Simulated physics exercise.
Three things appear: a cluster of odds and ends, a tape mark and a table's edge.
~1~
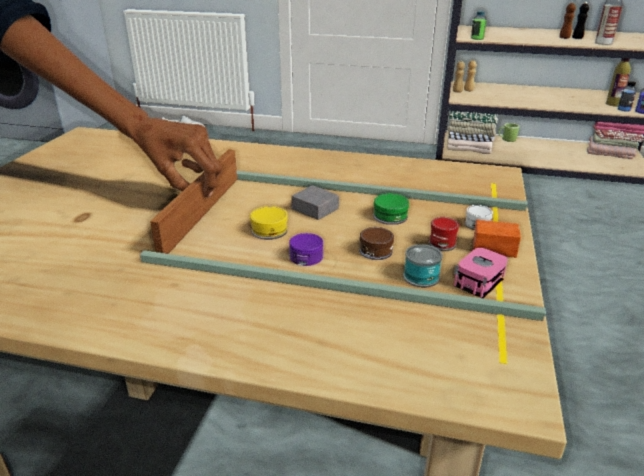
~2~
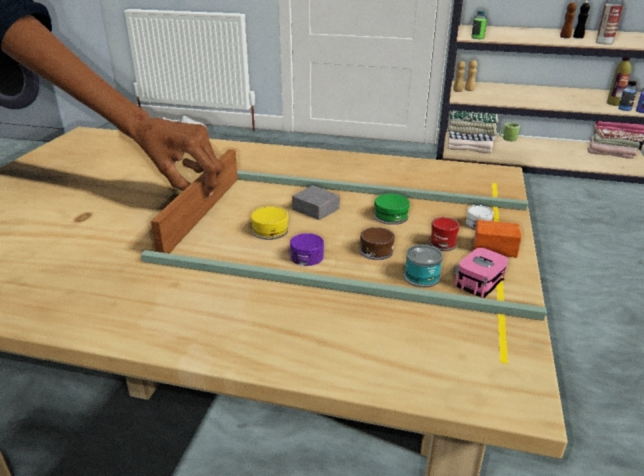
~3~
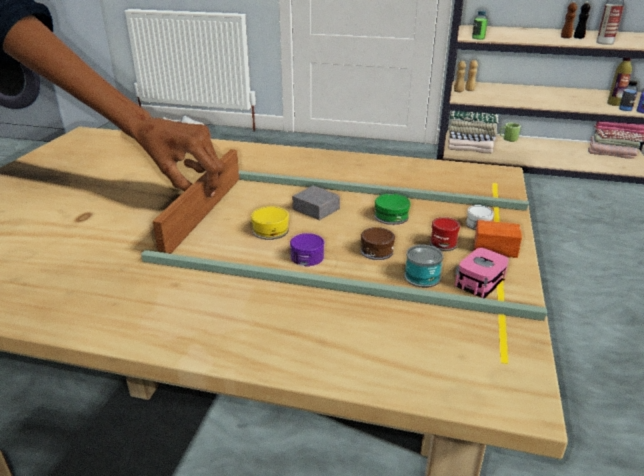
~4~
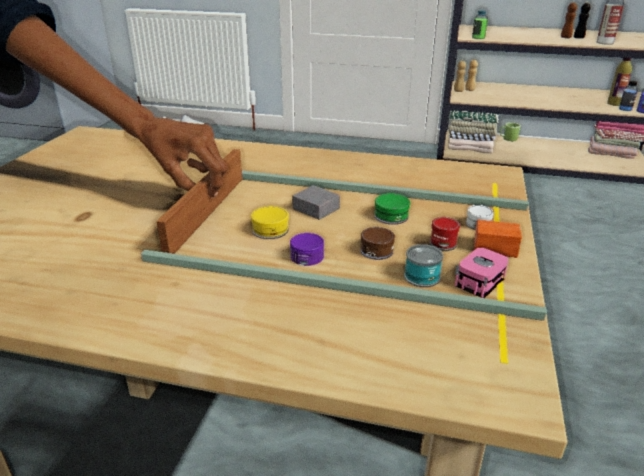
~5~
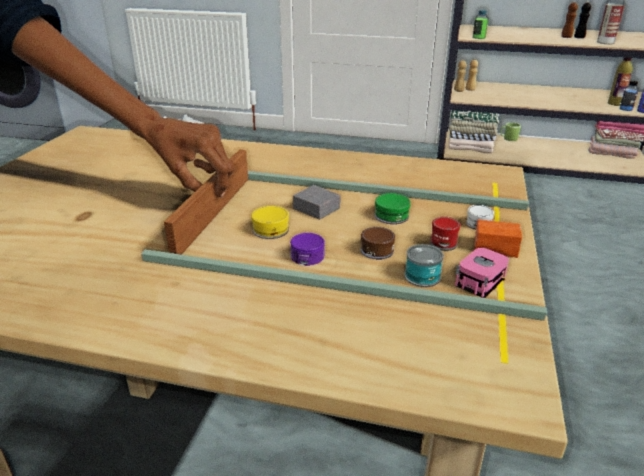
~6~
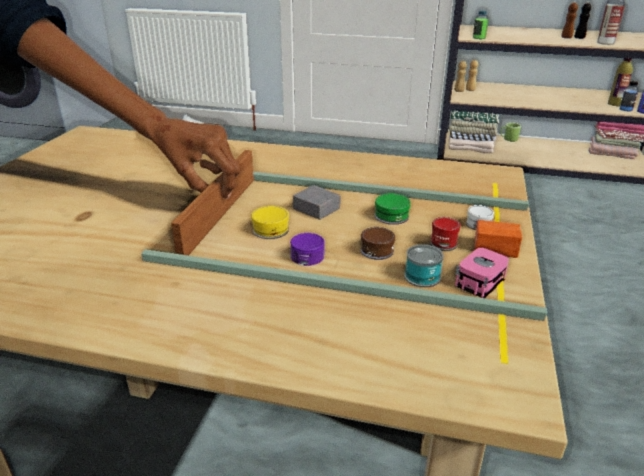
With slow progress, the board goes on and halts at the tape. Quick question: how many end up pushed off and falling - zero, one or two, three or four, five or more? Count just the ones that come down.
I predict more than four will slip off.
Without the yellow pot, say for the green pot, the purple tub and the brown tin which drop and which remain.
In that case the green pot goes off the edge, the purple tub stays where it is, the brown tin stays where it is.
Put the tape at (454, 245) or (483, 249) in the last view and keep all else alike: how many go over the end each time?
It comes to 1, then 4.
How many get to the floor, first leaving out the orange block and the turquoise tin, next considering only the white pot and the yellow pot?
First 3, then 4.
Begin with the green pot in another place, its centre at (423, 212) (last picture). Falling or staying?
From that start, the object then does not stay.
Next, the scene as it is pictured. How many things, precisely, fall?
That makes a total of 6.
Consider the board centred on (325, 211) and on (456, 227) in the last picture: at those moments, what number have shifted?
Well, it's 3 at the first one and 10 at the second.
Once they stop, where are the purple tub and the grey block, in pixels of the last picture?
I'd put one at around (519, 272) and the other at around (518, 219).
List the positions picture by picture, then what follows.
Orange block (496, 239); pink case (481, 273); white pot (478, 218); board (200, 197); tape (497, 251), in the first picture.
Pink case (482, 272); grey block (316, 202), in the second picture.
White pot (479, 218); board (202, 197), in the third picture.
Orange block (497, 238); yellow pot (270, 223), in the fourth picture.
Pink case (482, 272); purple tub (308, 249), in the fifth picture.
Orange block (498, 238); pink case (482, 272); white pot (480, 218); board (219, 199); tape (499, 251), in the sixth picture.
Soon after, none off yet; orange block at rest near (498, 238); pink case at rest near (482, 272); white pot at rest near (480, 218).
After that, none off yet; orange block at rest near (498, 238); pink case moving near (489, 274); white pot displaced about its own width near (498, 219).
In the end, the number that fall off is five or more; gone, brown tin, green pot, red tin, white pot, pink case and orange block.
